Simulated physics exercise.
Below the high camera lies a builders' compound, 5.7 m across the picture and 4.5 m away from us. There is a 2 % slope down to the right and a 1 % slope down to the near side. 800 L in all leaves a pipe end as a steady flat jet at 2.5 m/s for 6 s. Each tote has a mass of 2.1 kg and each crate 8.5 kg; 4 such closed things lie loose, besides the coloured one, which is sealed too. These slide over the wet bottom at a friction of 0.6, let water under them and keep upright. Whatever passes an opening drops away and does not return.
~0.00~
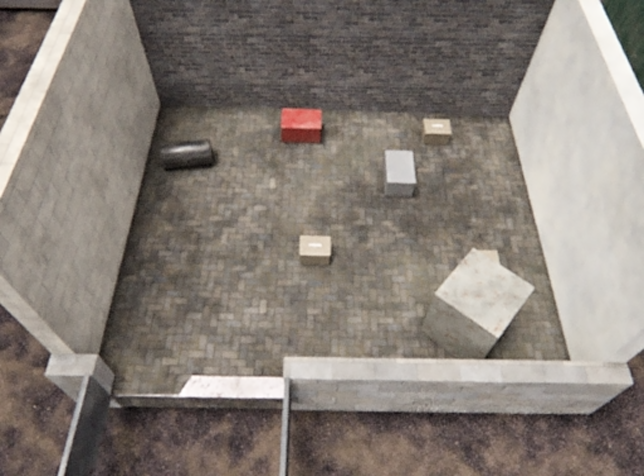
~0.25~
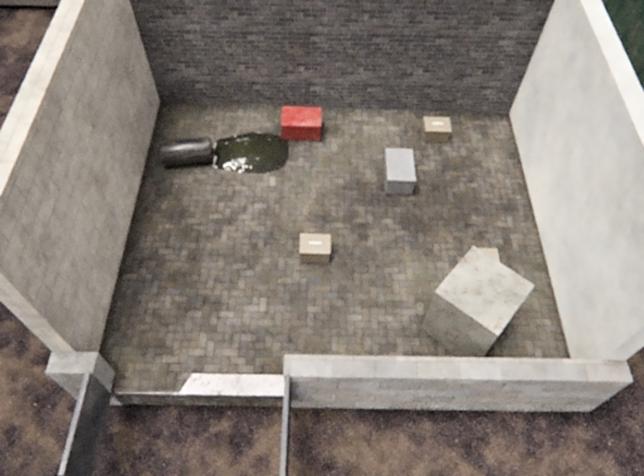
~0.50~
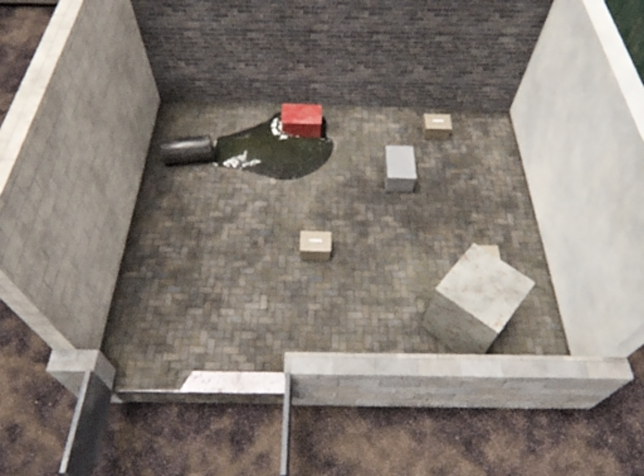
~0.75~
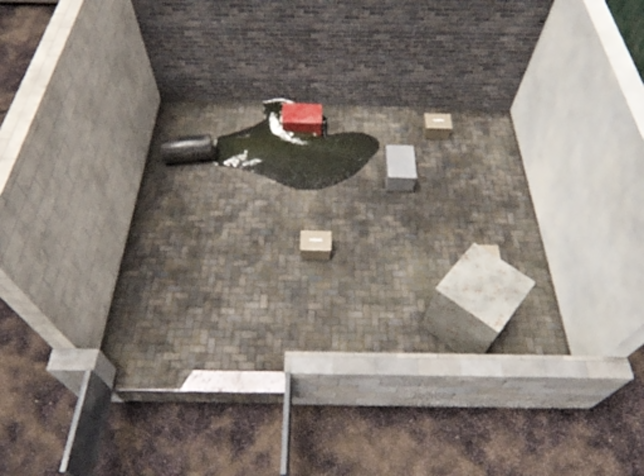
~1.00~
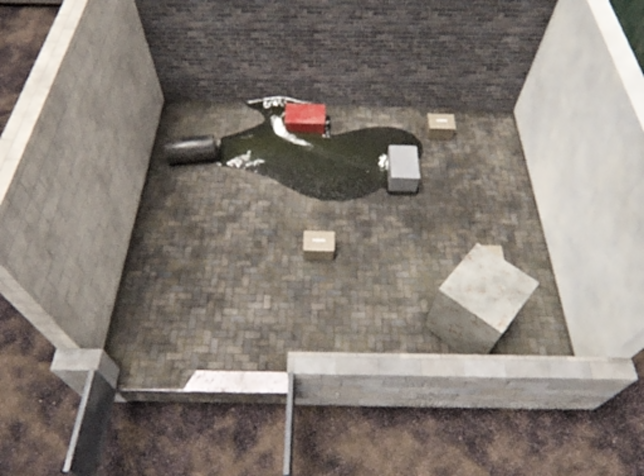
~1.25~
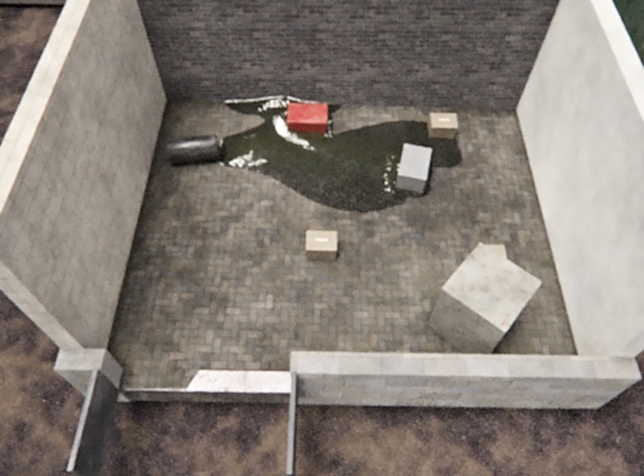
Walled brick yard with dark water pouring from a pipe, spreading rightward around a red crate and nudging a grey box askew.
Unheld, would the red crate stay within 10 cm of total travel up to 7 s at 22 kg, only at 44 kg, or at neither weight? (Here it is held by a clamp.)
Verdict: The upper option.
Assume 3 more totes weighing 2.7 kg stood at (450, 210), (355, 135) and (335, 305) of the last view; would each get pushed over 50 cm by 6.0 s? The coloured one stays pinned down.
In the order given, further, further and not as far.
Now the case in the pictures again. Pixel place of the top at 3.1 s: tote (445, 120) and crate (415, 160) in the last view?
Estimated pixels: (503, 111) and (541, 222).
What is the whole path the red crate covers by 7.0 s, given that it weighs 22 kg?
Path length near 500 cm.
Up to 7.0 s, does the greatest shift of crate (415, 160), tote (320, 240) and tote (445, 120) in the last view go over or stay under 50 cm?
In that order: Exceeds it, then does not reach it, then exceeds it.
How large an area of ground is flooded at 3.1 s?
Somewhere around 13 m2, roughly.
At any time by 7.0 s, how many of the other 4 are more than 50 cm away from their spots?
My count gives 3.
After 1.8 s the red crate would be 40 cm from its start with 22 kg and 0 cm from its start with 44 kg; 7 cm of water round it then.
After 3.1 s the red crate would be 146 cm from its start with 22 kg and 0 cm from its start with 44 kg; 8 cm of water round it then.
After 4.9 s the red crate would be 267 cm from its start with 22 kg and 0 cm from its start with 44 kg; 8 cm of water round it then.
After 7.0 s the red crate would be 354 cm from its start with 22 kg and 0 cm from its start with 44 kg; 2 cm of water round it then.
